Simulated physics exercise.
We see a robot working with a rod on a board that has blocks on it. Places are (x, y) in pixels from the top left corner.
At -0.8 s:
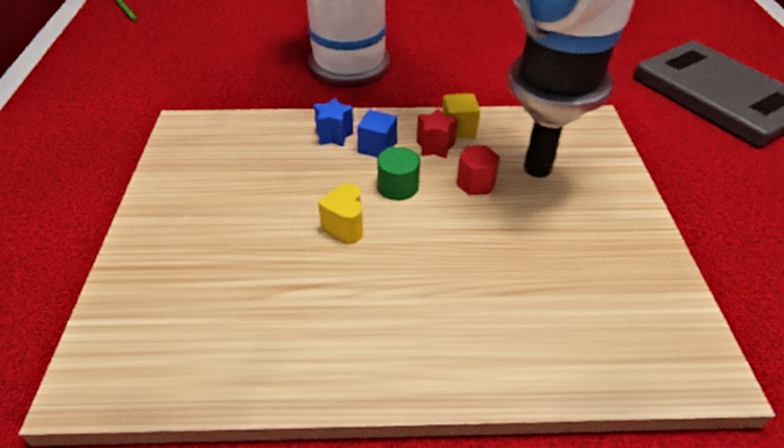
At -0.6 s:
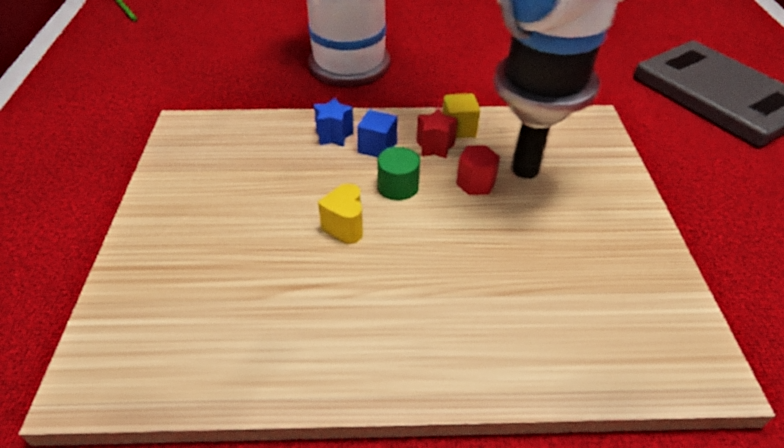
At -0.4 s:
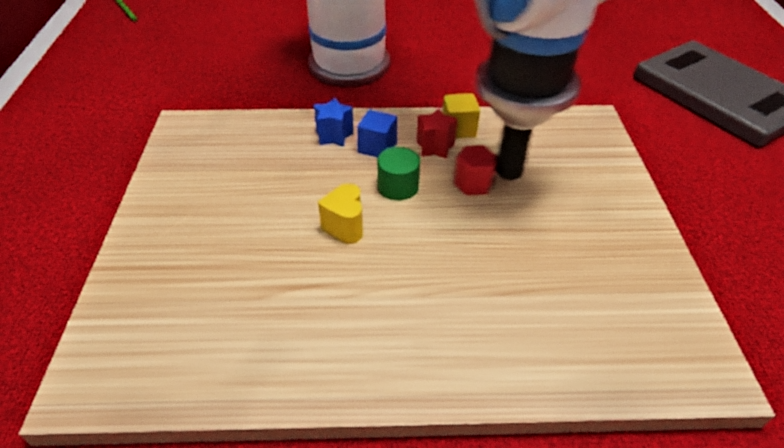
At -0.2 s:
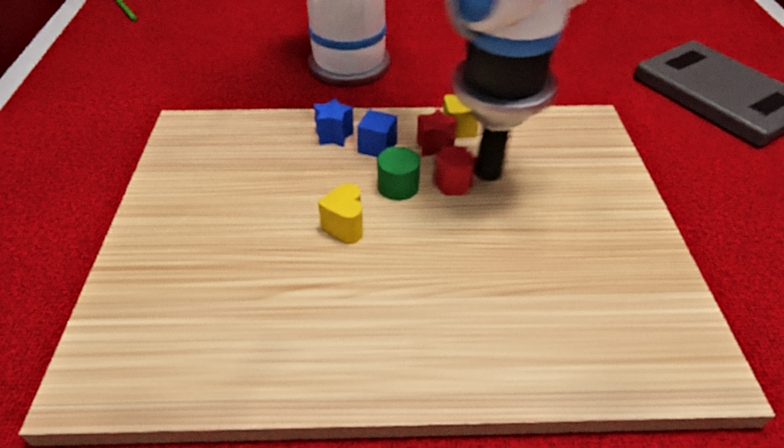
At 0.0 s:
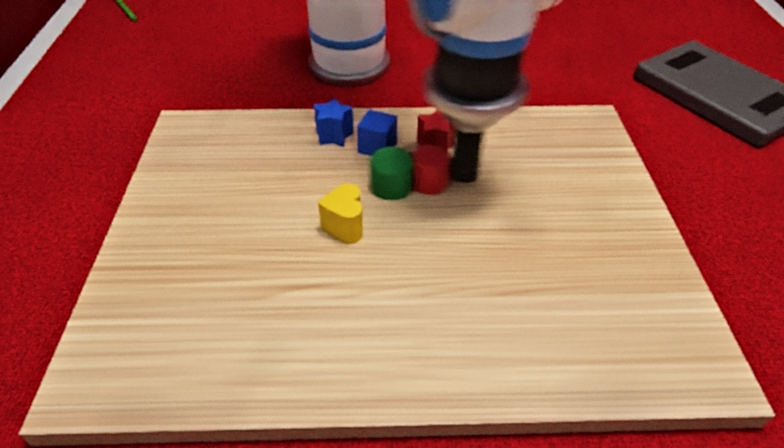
On a pale wooden board over bright red cloth, seen from above at an angle by a still camera, small blocks sit near the far edge. A blue star and blue block stand left of a red star and yellow block, with a green cylinder, red hexagonal block and yellow heart-like block nearer. A robot's black rod slides left, pushing the red hexagonal block against the green cylinder, which shifts slightly.
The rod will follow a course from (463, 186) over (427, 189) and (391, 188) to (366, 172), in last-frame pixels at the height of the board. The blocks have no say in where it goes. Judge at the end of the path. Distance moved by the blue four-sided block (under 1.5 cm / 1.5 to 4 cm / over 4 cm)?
Between 1.5 and 4 cm.
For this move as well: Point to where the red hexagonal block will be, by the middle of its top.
My best guess is (376, 127).
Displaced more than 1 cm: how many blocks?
That push would leave three or more blocks displaced by more than about 1 cm.
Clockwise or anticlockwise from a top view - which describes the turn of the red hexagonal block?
From above, it turns clockwise.
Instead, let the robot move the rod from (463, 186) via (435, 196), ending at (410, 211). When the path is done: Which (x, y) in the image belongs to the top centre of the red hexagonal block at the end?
Answer: (410, 154).
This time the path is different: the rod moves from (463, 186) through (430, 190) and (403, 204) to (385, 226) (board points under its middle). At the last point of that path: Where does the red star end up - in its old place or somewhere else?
It is untouched.
On the path given first. One third of the way, rod (426, 178); green cylinder (361, 155); red hexagonal block (401, 149), turned 50° clockwise.
Two thirds of the way, rod (391, 177); blue four-sided block (377, 118); green cylinder (346, 152); red hexagonal block (384, 141), turned 95° clockwise.
At the end, rod (366, 161); blue four-sided block (377, 107); green cylinder (330, 147); red hexagonal block (376, 127), turned 125° clockwise; red star unmoved.
